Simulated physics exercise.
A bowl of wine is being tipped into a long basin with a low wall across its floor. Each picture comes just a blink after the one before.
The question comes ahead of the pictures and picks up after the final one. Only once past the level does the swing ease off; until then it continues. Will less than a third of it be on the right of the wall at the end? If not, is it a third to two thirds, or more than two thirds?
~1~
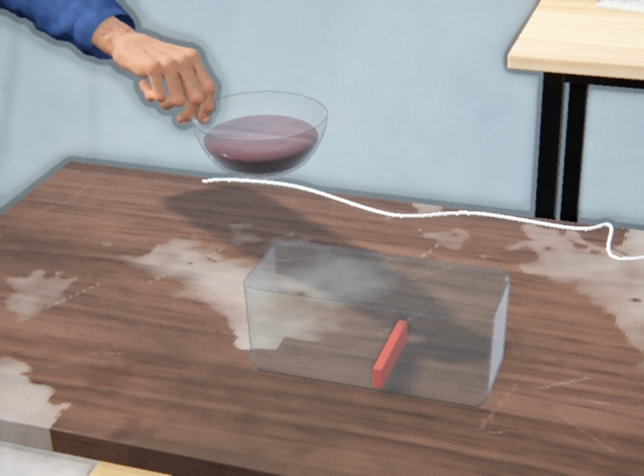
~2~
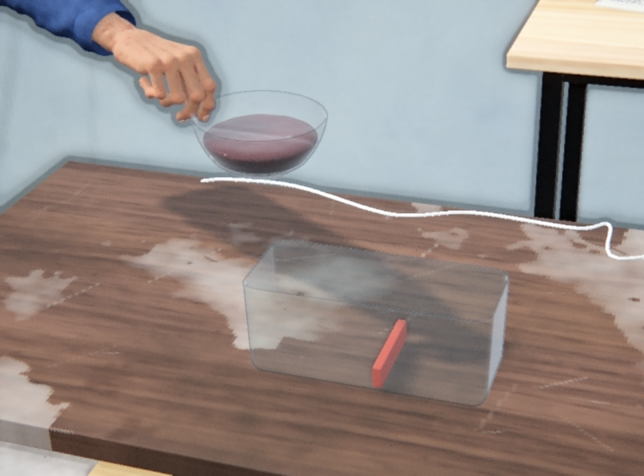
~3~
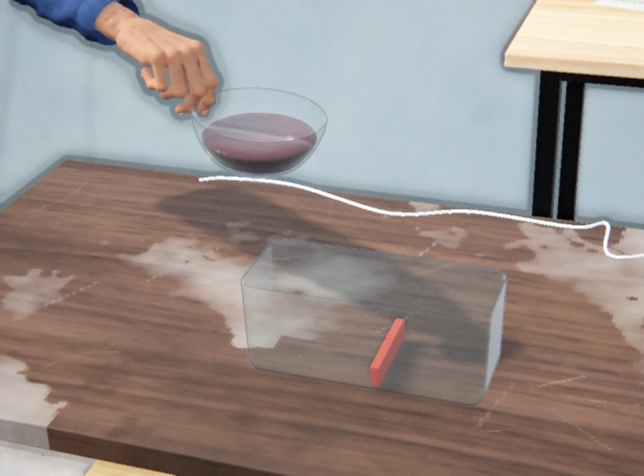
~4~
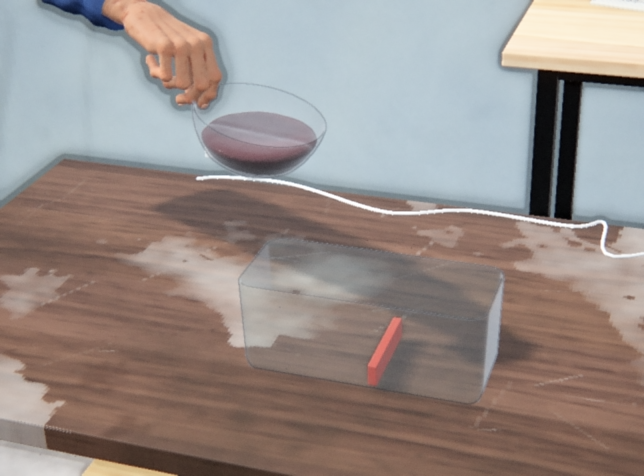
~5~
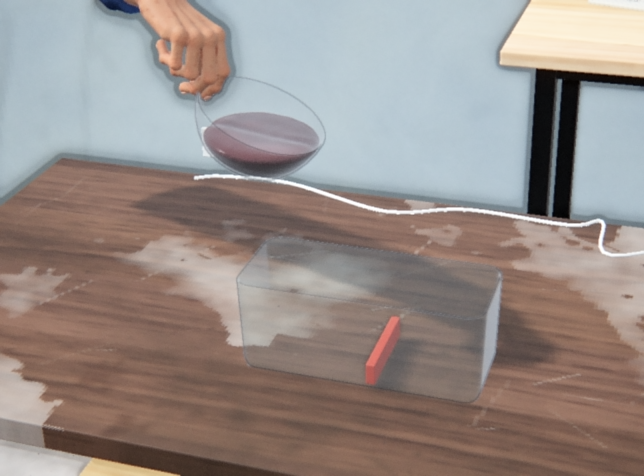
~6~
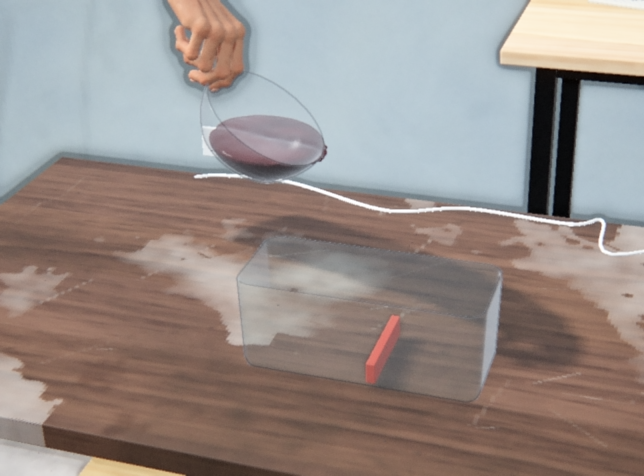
Yes, shy of a third.
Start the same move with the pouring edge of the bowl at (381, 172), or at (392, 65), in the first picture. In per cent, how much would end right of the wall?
Close to 60 in a hundred, and close to 60 in a hundred.
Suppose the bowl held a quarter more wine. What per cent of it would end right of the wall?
30 %.
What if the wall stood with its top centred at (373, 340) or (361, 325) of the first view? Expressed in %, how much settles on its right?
Around 40 per cent for the first, around 55 per cent for the second.
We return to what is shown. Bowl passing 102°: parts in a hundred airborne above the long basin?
That comes to near 35 percent.
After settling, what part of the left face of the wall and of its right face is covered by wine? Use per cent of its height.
About 60 per cent on the left and 20 per cent on the right.
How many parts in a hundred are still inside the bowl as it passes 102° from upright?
Some 5 per cent has not yet come out.
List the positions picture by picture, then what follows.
In the first picture, tilt 0°; pouring edge (323, 123); surface from (209, 128) to (318, 140); the long basin's rim runs from (259, 264) to (501, 298); the wall's top is at (391, 345).
In the second picture, tilt 2°; pouring edge (323, 125); surface from (209, 127) to (317, 141).
In the third picture, tilt 6°; pouring edge (323, 129); surface from (208, 124) to (316, 141).
In the fourth picture, tilt 14°; pouring edge (322, 137); surface from (207, 123) to (316, 143).
In the fifth picture, tilt 23°; pouring edge (321, 147); surface from (209, 123) to (319, 144).
In the sixth picture, tilt 35°; pouring edge (319, 159); surface from (216, 125) to (317, 148); 3 per cent is over the edge.
A moment on, the bowl is tipped right over and 4 per cent is still to pour, 56 is left of the wall and 5 right of it.
Next, the bowl is tipped right over and 0 per cent is still to pour, 80 is left of the wall and 16 right of it.
Then the bowl is tipped right over and 0 per cent is still to pour, 76 is left of the wall and 21 right of it.
Later the bowl is tipped right over and 0 per cent is still to pour, 76 is left of the wall and 22 right of it.
At rest 76 per cent lies left of the wall, 22 right of it and 2 outside.
